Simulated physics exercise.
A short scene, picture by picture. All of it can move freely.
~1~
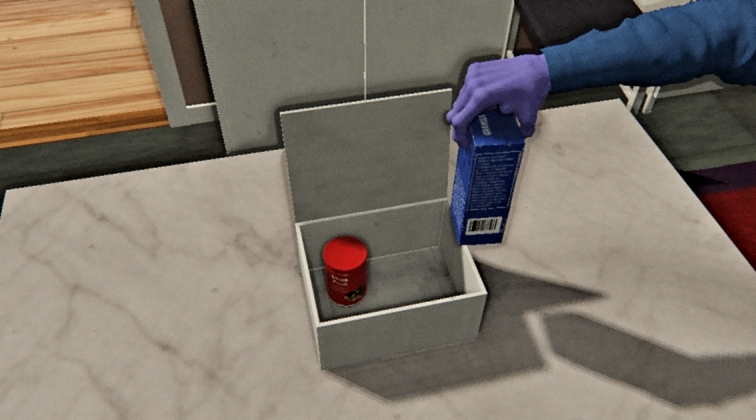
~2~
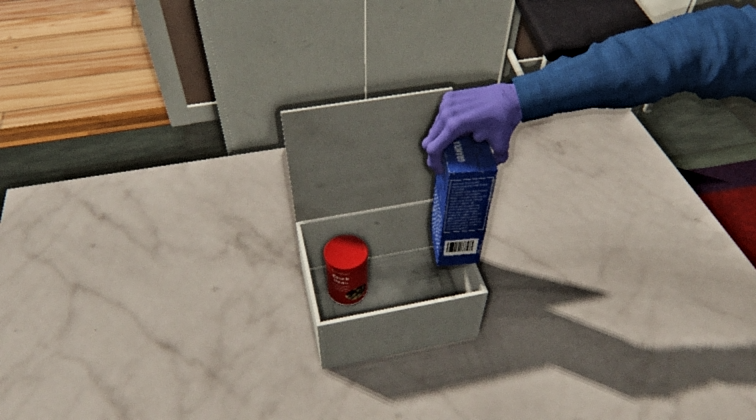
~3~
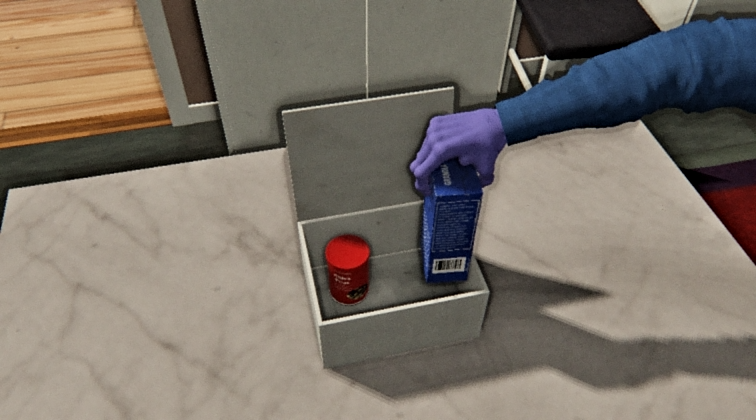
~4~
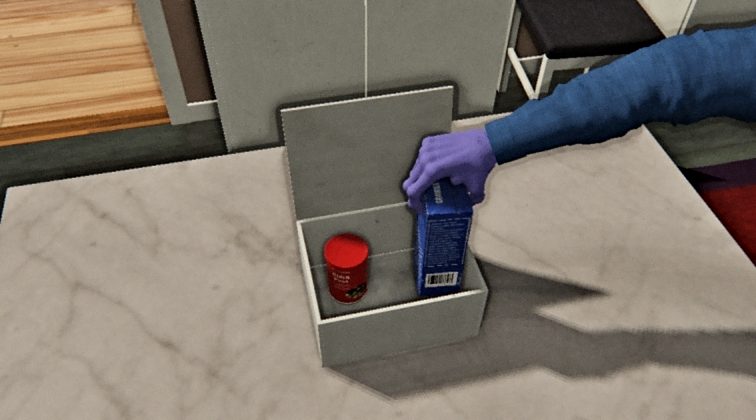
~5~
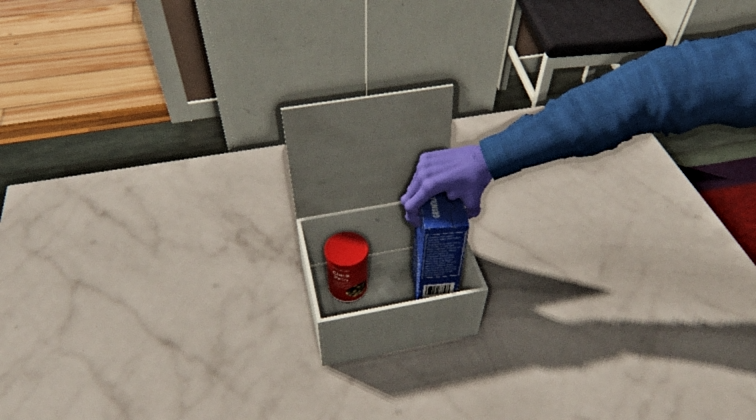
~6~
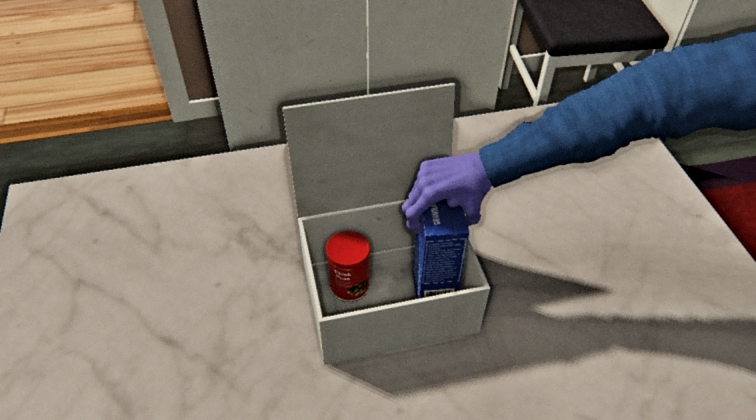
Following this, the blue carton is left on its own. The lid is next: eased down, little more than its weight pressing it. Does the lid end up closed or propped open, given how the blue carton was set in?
The lid ends up propped open.
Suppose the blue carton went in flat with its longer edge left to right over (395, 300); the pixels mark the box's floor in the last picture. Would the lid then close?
Result: Lid drops fully.
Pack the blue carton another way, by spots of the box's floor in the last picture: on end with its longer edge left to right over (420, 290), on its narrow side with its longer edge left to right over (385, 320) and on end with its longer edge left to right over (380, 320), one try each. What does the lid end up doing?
First try: The lid remains open; second try: It comes all the way down; third try: It remains open.
Then, 1.10 s on from there, lid starting down.
Then, 1.50 s on from there, lid 66° above the rim.
Then, 2.20 s on from there, lid 52° above the rim.
Then, 4.30 s on from there, blue carton resting near (438, 254).
In the end, lid 53° above the rim; both unmoved. At the end, from the last picture's camera, blue carton near (438, 254).
